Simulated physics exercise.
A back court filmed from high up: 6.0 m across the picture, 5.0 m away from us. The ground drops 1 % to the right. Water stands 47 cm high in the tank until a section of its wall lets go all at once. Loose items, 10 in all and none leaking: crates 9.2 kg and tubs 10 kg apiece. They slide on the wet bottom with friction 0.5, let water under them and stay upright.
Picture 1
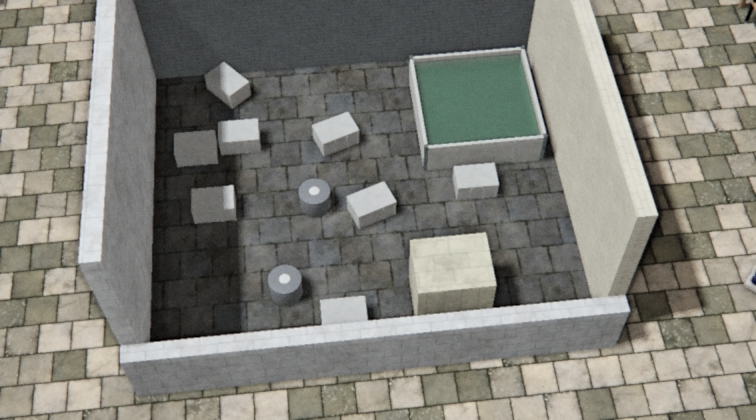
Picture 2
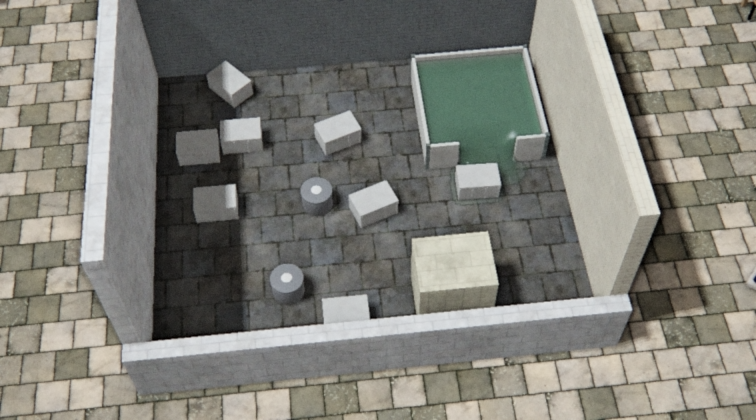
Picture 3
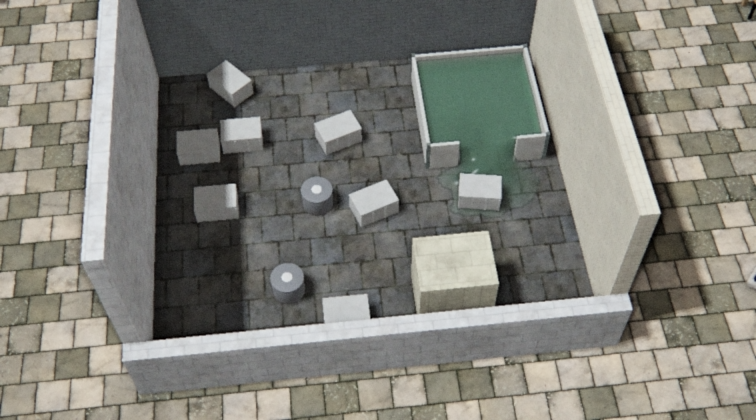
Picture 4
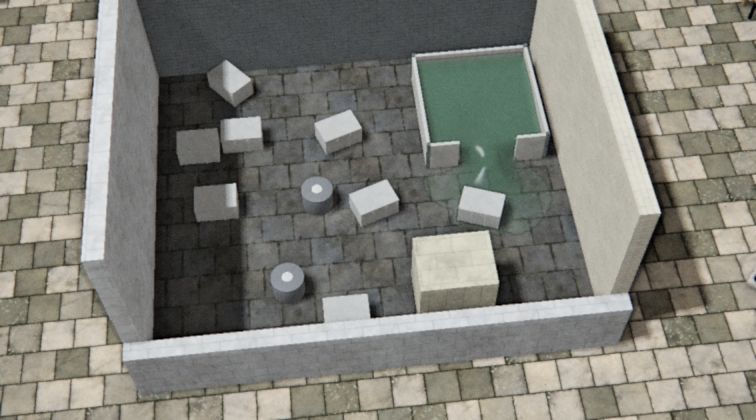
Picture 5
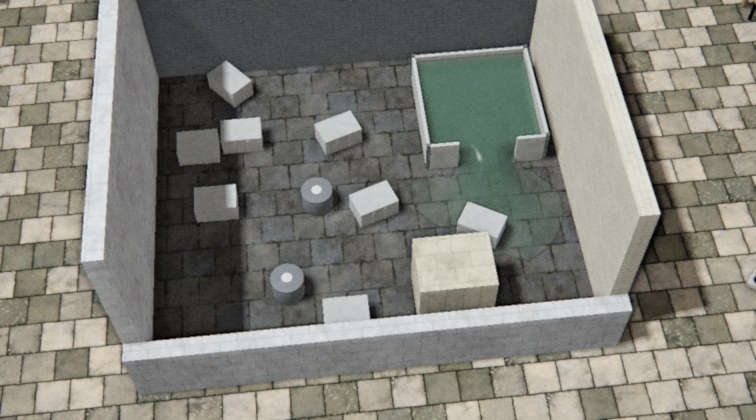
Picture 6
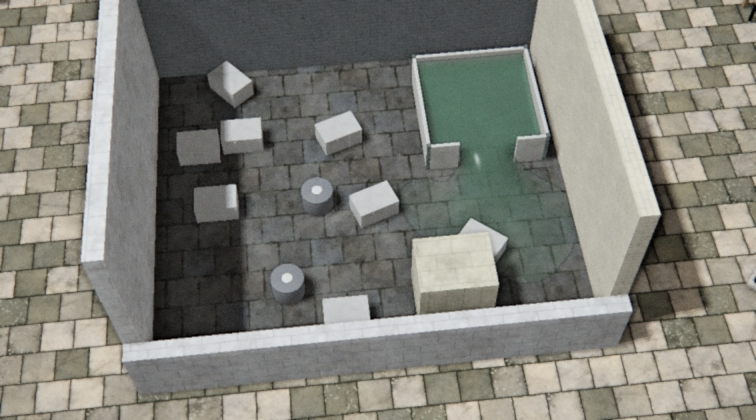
At the start, pale crates and two grey tubs sit scattered in a walled, paved court beside a basin of green water. The front of the basin opens and water spreads across the paving, pushing the nearest crate toward the large block while the other items stay put.
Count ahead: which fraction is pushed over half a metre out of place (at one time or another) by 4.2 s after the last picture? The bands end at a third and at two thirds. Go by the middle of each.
Share: Not even a third.
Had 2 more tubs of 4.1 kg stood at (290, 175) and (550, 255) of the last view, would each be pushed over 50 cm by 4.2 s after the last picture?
In that order: Less, over.
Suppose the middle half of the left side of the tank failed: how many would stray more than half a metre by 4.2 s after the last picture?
Then 6.
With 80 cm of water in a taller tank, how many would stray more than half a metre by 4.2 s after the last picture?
In that case 4 of them.
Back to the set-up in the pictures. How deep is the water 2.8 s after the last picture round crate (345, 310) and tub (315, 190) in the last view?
Roughly 5 and 2 cm.
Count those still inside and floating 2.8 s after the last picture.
I count 2.
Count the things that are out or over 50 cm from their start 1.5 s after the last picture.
I count 1.
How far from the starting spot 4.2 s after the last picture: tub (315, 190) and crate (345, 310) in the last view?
In that order: 0 cm, 80 cm.
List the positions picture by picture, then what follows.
A crate at (476, 176), on the bottom; a crate at (226, 79), on the bottom; water covers 2.9 m2; 0 of 10 have shifted, in the first frame.
A crate at (478, 175) rests on the ground; a crate at (228, 78) rests on the ground; 3.2 m2 under water; 0 of 10 have shifted, in the second frame.
A crate at (480, 186) rests on the ground, 23 cm from its start; a crate at (229, 77), on the bottom; 3.7 m2 under water; 1 of 10 have shifted, in the third frame.
A crate at (482, 201), on the bottom, 50 cm from its start; a crate at (229, 77) rests on the ground; water covers 4.4 m2; 1 of 10 have shifted, in the fourth frame.
A crate at (482, 219) rests on the ground, 79 cm from its start; a crate at (229, 77), on the bottom; water covers 5.2 m2; 1 of 10 have shifted, in the fifth frame.
A crate at (482, 238), on the bottom, 109 cm from its start; a crate at (229, 78), on the bottom; 6.2 m2 under water; 1 of 10 have shifted, in the sixth frame.
Then, 0.4 s after the last picture 1 of 10 are over 50 cm from their spots; 0 afloat.
Then, 1.5 s after the last picture 1 of 10 are over 50 cm from their spots; 1 afloat.
Then, 2.8 s after the last picture 1 of 10 are over 50 cm from their spots; 2 afloat.
Then, 4.2 s after the last picture 2 of 10 are over 50 cm from their spots, and 2 have been at some point; 2 afloat.
